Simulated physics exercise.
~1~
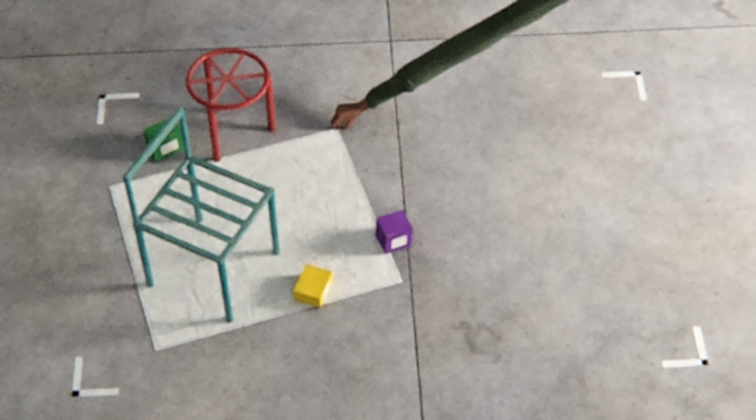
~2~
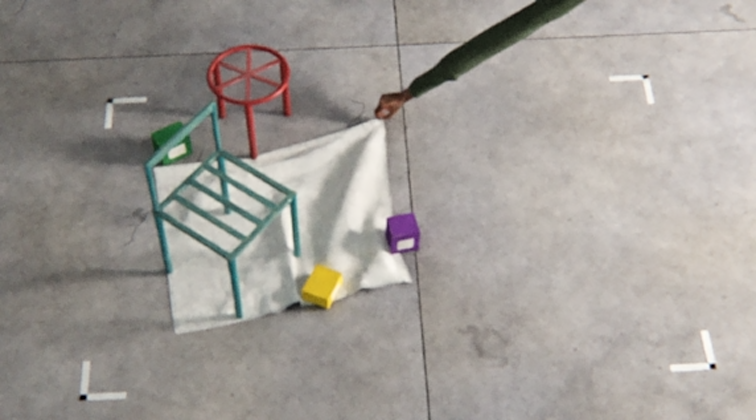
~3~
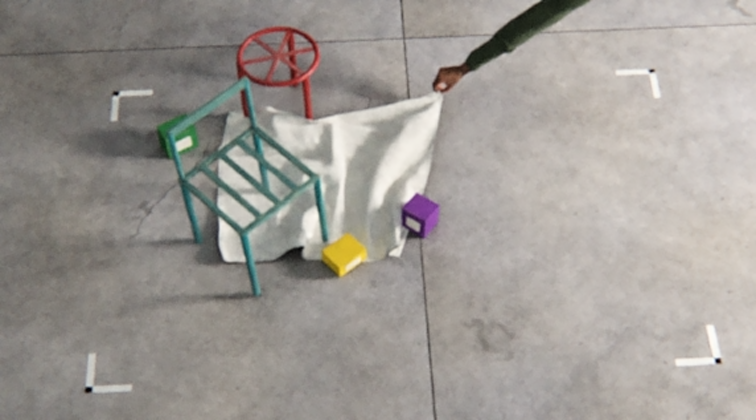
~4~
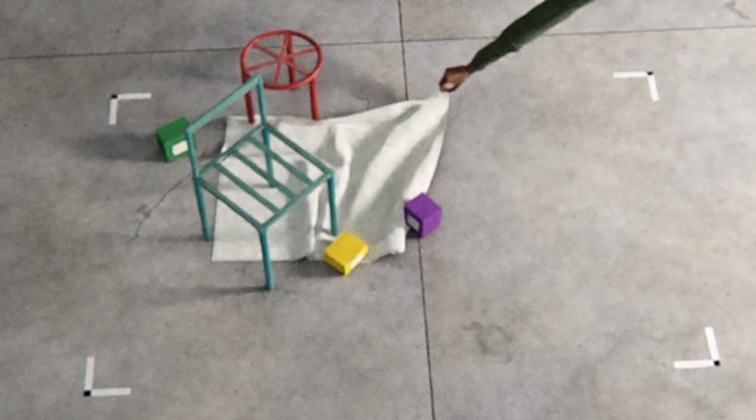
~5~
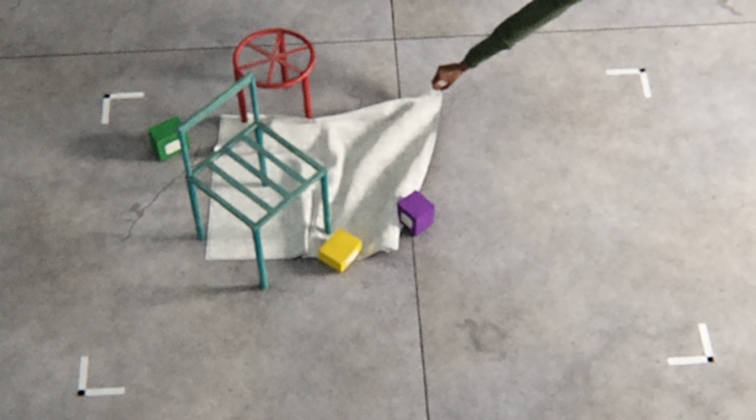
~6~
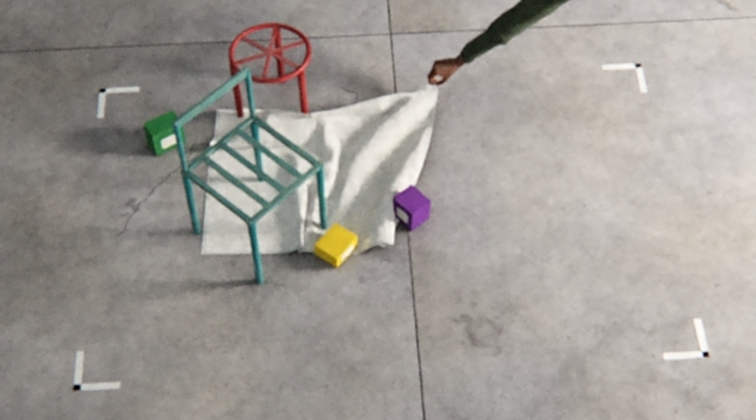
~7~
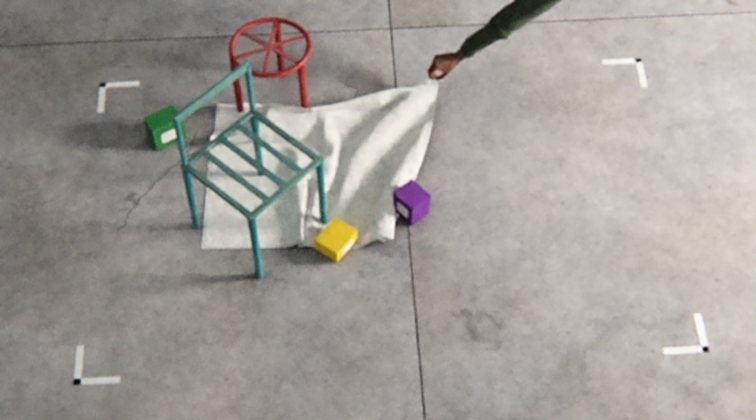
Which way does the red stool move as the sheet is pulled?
The red stool moves to the right, as the viewer sees it.
